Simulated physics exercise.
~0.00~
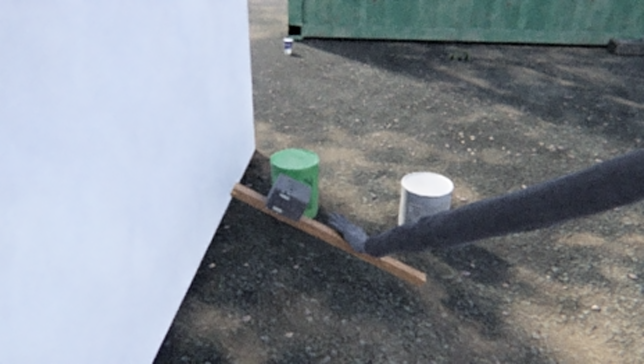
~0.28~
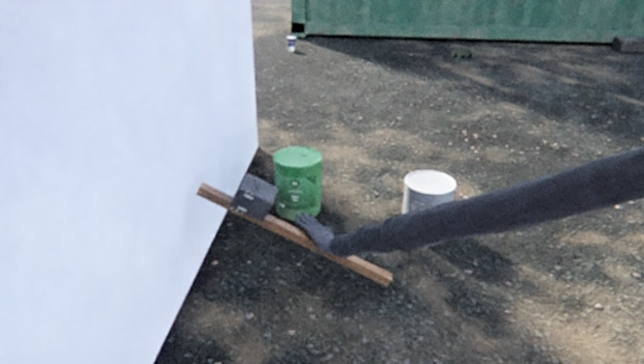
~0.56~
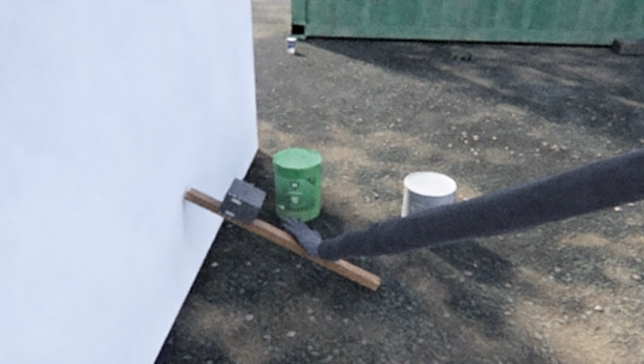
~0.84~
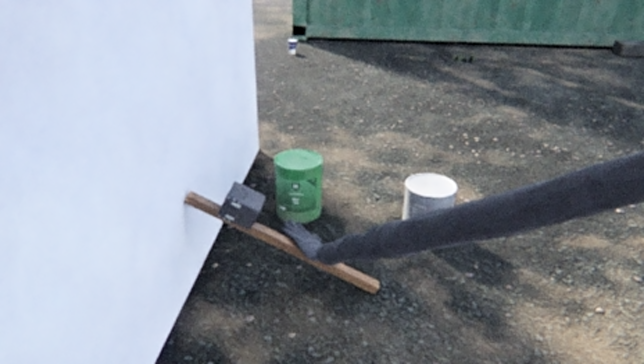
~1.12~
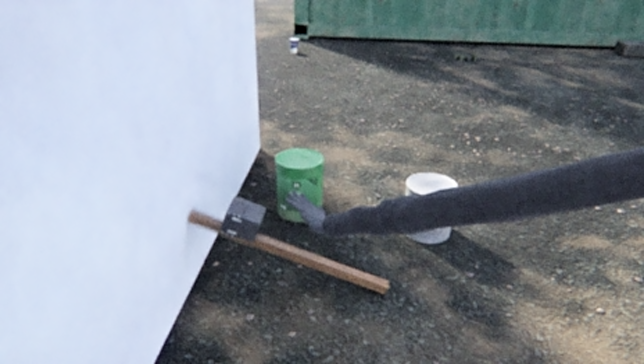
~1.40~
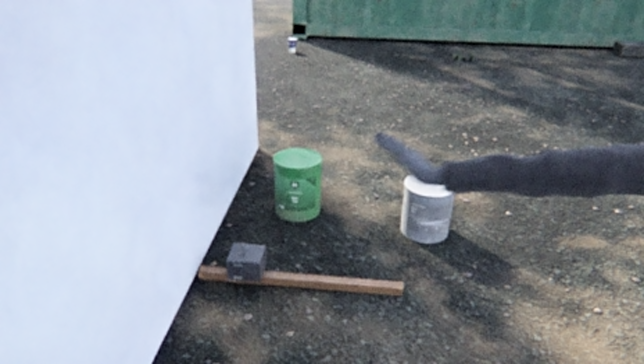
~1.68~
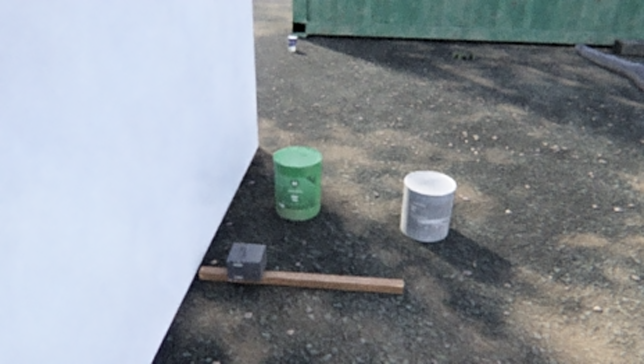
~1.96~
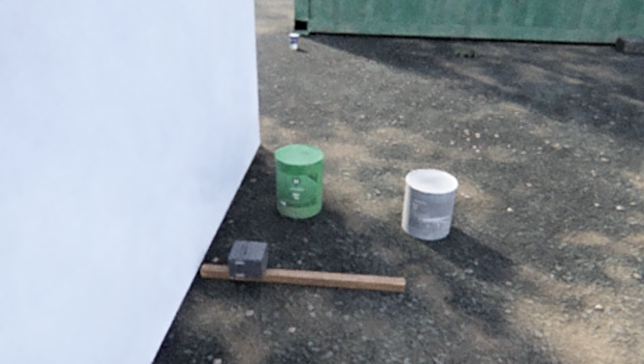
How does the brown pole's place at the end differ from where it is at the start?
At the start the brown pole is slanted close by the green pail, and at the end it lies nearly level, lower in view and slightly farther left.
